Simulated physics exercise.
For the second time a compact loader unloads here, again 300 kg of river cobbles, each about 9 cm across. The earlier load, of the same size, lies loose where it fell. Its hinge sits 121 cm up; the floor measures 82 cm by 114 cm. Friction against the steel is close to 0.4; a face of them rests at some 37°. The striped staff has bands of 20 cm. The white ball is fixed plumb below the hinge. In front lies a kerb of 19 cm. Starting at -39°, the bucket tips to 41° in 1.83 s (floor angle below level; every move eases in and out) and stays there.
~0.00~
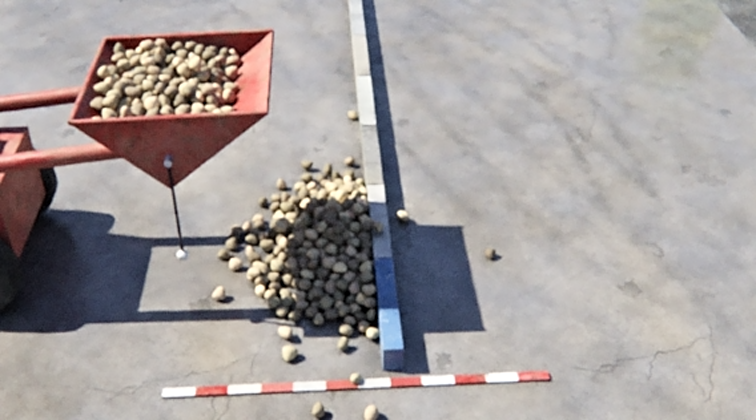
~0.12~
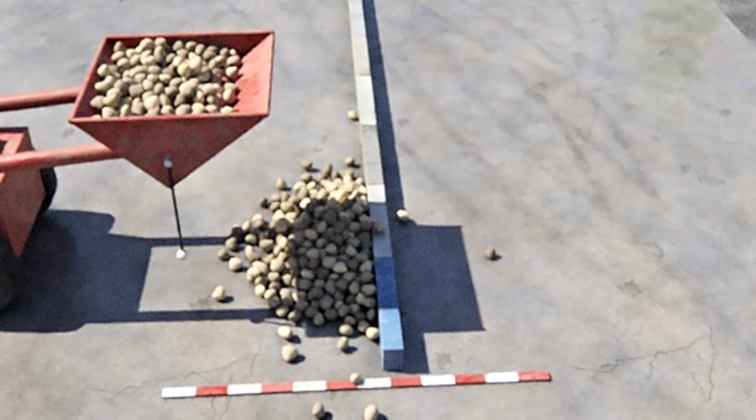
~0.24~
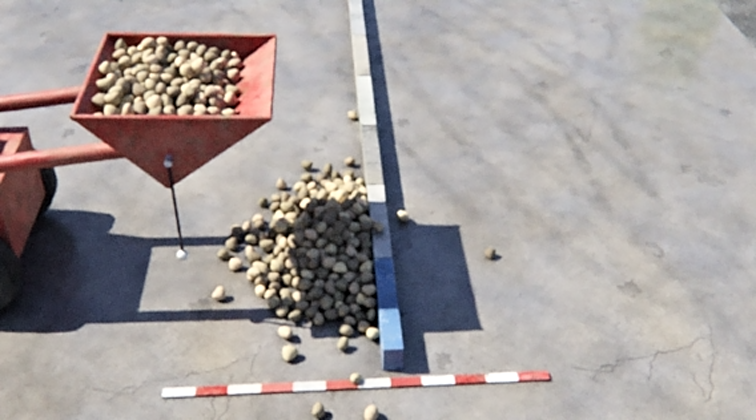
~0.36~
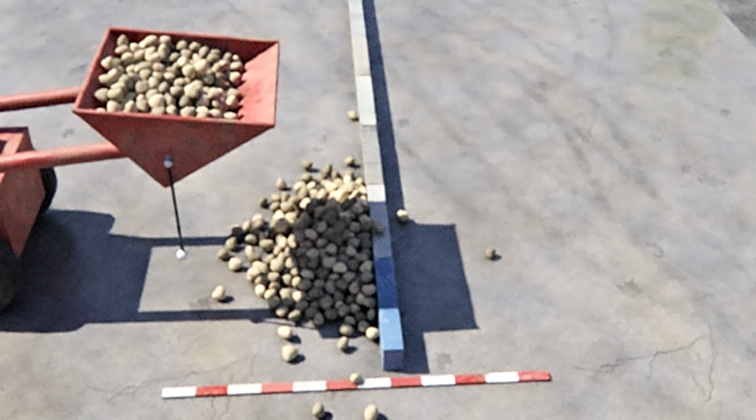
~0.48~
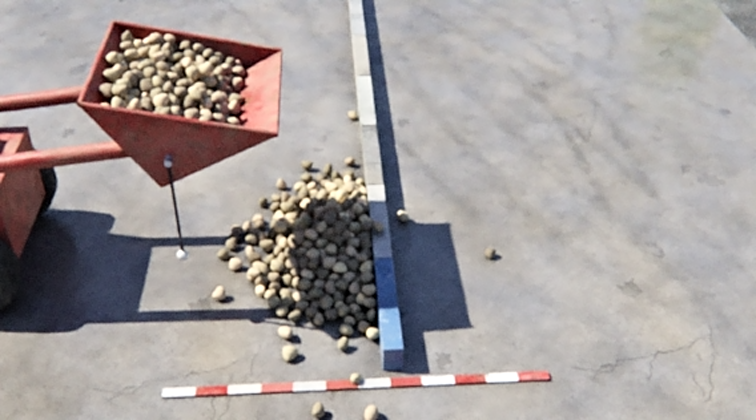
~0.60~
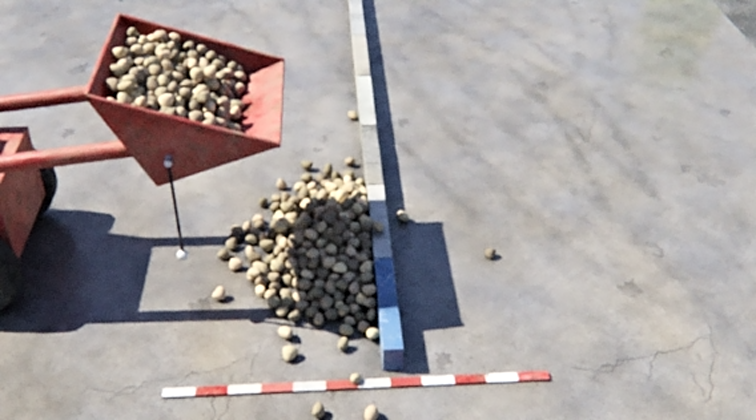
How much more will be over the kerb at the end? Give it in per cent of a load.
Roughly 1 per cent of a load more.
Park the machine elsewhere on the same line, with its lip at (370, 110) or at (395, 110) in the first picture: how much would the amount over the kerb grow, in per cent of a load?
First some 70, then 95 per cent.
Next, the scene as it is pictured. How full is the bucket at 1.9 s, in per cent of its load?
About 15 per cent.
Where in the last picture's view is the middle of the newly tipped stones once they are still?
Near (297, 230).
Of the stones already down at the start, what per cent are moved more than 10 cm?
About 10 per cent.
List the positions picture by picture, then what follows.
In the first frame, the bucket is at -39°, its lip at (268, 113); the top of the load is at (158, 60). The earlier load is highest near (341, 226), 26 cm above ground level, 99 % on this side of the kerb, 1 % over the kerb.
In the second frame, the bucket is at -38°, its lip at (268, 114); the top of the load is at (153, 60); the stones move at 0.1 m/s on average.
In the third frame, the bucket is at -35°, its lip at (271, 119); the top of the load is at (155, 59); the stones move at 0.1 m/s on average.
In the fourth frame, the bucket is at -31°, its lip at (274, 126); the top of the load is at (141, 54); the stones move at 0.2 m/s on average.
In the fifth frame, the bucket is at -25°, its lip at (278, 135); the top of the load is at (135, 53); the stones move at 0.2 m/s on average.
In the sixth frame, the bucket is at -19°, its lip at (280, 145); the top of the load is at (136, 50); the stones move at 0.2 m/s on average.
After 1.4 s the floor is at 28°; in per cent of one load, 96 in the bucket, 103 on this side of the kerb, 1 over the kerb; the foremost stones are at (388, 230).
After 1.9 s the floor is at 41°; in per cent of one load, 16 in the bucket, 183 on this side of the kerb, 1 over the kerb; the foremost stones are at (389, 228).
After 2.3 s the floor is at 41°; in per cent of one load, 0 in the bucket, 199 on this side of the kerb, 1 over the kerb; the foremost stones are at (408, 236).
After 4.9 s the floor is at 41°; in per cent of one load, 0 in the bucket, 198 on this side of the kerb, 2 over the kerb; the foremost stones are at (422, 239). Net gain over the kerb, 1.
